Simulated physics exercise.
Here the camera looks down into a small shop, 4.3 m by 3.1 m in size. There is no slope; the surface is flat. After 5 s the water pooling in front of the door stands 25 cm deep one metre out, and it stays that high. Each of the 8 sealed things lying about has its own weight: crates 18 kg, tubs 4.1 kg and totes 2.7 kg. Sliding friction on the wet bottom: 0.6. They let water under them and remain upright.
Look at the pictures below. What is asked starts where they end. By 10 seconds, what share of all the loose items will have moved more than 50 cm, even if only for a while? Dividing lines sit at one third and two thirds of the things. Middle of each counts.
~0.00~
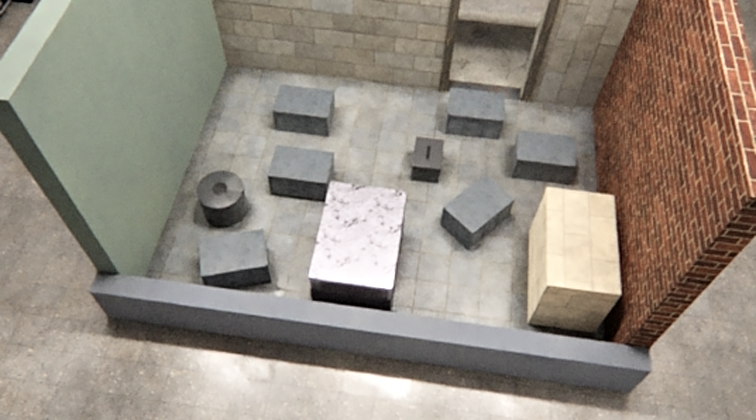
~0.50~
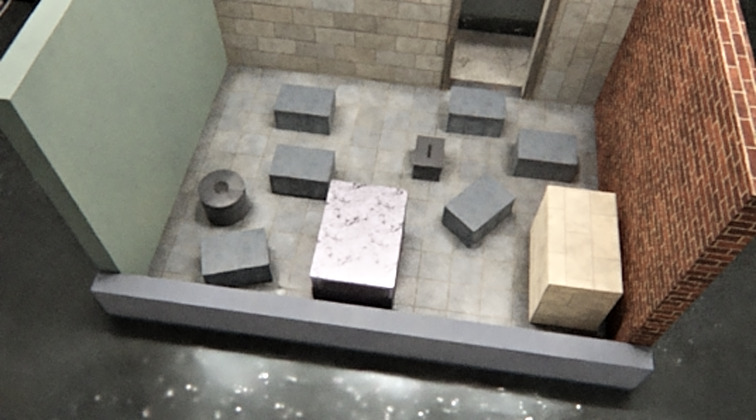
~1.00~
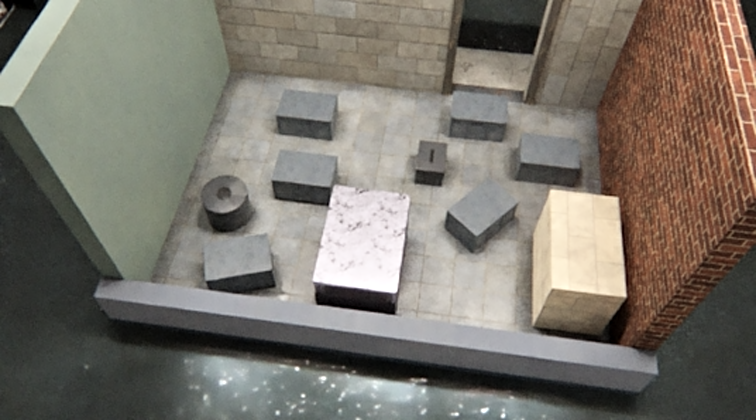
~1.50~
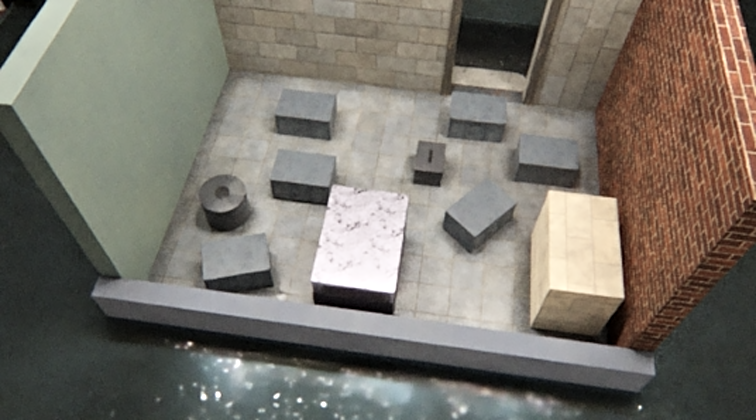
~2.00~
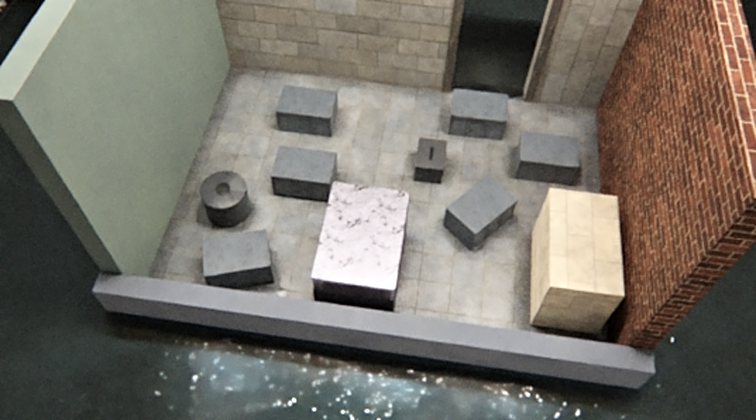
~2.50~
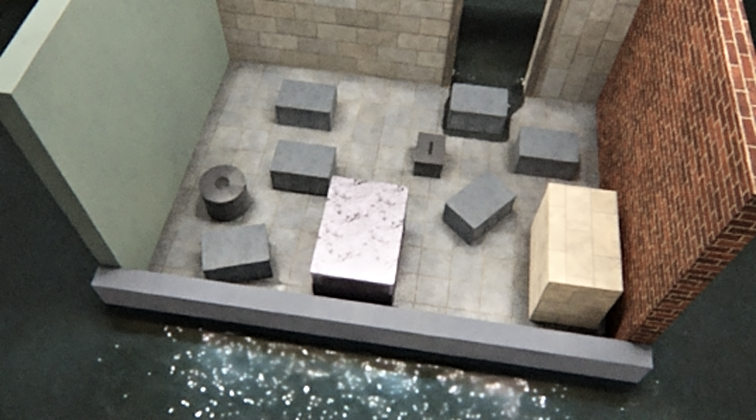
My call: One to two thirds of them.
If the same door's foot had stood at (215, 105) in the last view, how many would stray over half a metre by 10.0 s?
Count: 4.
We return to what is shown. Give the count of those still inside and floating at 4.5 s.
Of them, 0.
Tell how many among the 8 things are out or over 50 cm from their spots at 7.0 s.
The number comes to 4.
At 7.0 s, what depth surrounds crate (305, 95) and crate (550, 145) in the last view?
I'd estimate 2 cm for the first and 13 cm for the second.
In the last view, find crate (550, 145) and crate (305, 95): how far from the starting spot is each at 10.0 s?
One is off by 40 cm, the other by 0 cm, in the order asked.
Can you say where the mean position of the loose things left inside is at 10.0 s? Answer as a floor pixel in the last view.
Around (352, 199).
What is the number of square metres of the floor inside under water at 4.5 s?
4.0 m2.
After 3.5 s 0 of 8 are over 50 cm from their spots; 0 afloat.
After 4.5 s 1 of 8 are over 50 cm from their spots; 0 afloat.
After 7.0 s 4 of 8 are over 50 cm from their spots; 3 afloat.
After 10.0 s 3 of 8 are over 50 cm from their spots, and 4 have been at some point; 5 afloat.
